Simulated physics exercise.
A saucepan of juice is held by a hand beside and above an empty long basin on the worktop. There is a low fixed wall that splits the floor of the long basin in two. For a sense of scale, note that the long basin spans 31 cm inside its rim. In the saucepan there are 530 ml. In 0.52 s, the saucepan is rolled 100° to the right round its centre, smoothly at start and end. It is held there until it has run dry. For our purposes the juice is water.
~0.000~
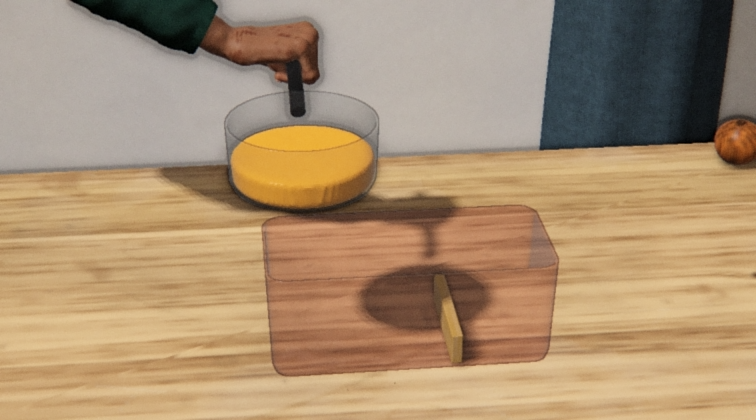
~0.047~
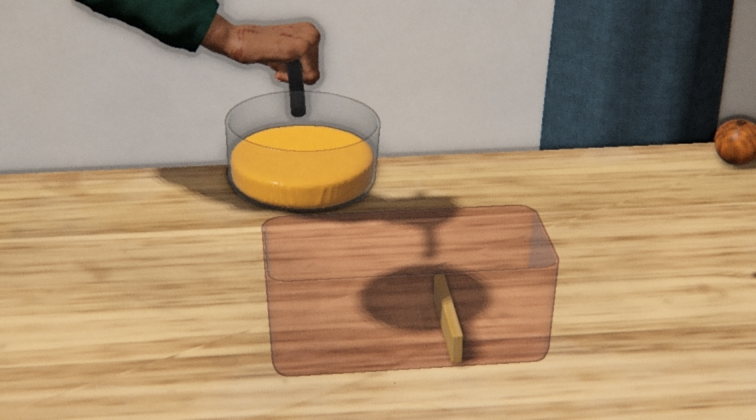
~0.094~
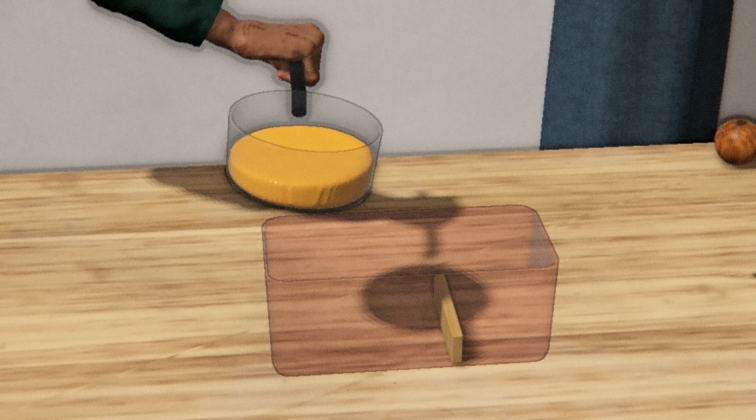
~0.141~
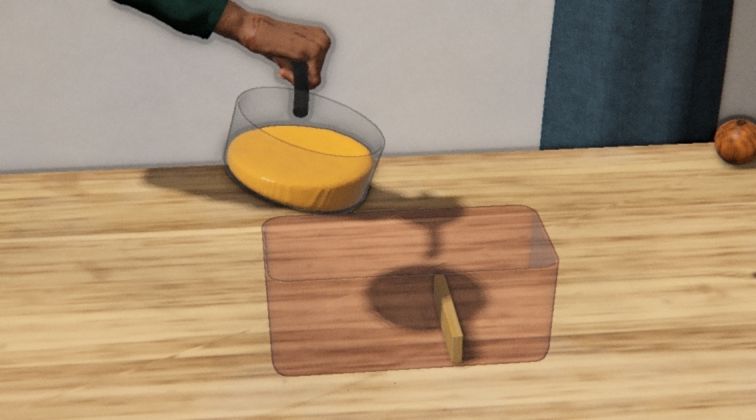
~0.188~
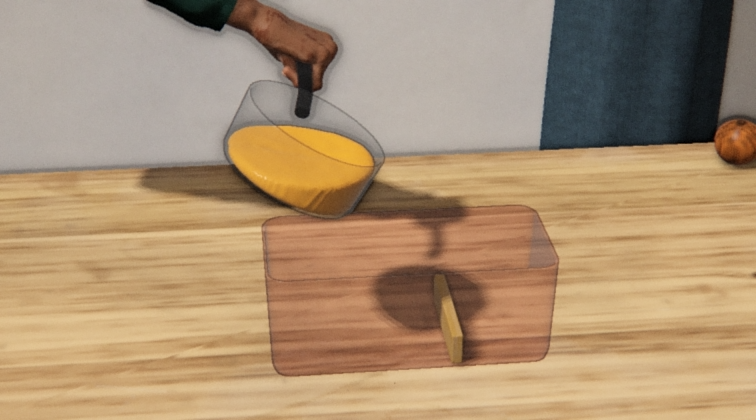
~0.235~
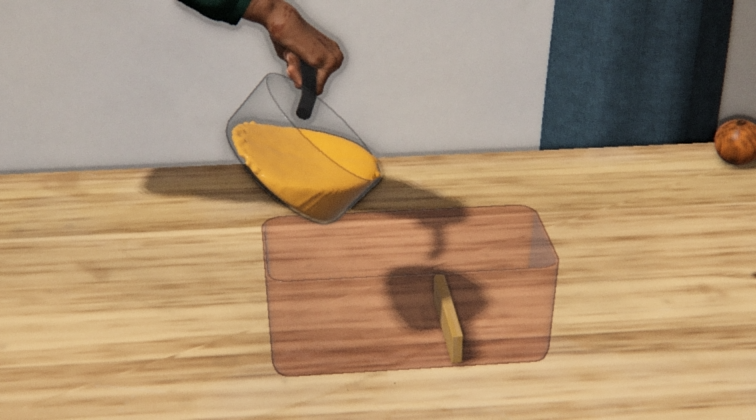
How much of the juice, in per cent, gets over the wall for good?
14 %.
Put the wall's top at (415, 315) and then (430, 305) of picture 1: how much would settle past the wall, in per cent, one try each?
Try 1: 30 %; try 2: 10 %.
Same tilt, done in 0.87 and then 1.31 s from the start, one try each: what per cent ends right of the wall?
About 5 %, then about 5 %.
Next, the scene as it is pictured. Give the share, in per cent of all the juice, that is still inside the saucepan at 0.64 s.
I'd estimate some 8 per cent.
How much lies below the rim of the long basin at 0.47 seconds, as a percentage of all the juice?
Around 48 percent.
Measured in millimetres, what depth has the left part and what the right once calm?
About 16 mm left, about 6 mm right.
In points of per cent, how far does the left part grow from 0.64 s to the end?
It comes to near 8 per cent.
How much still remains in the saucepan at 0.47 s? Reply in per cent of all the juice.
Roughly 20 %.
After 0.47 s the tilt is 98° and 21 per cent is still to pour, 49 is left of the wall and 0 right of it.
After 0.64 s the tilt is 100° and 8 per cent is still to pour, 74 is left of the wall and 6 right of it.
After 0.82 s the tilt is 100° and 2 per cent is still to pour, 79 is left of the wall and 13 right of it.
After 1.02 s the tilt is 100° and 0 per cent is still to pour, 81 is left of the wall and 14 right of it.
In the end 82 per cent lies left of the wall, 14 right of it and 4 outside.
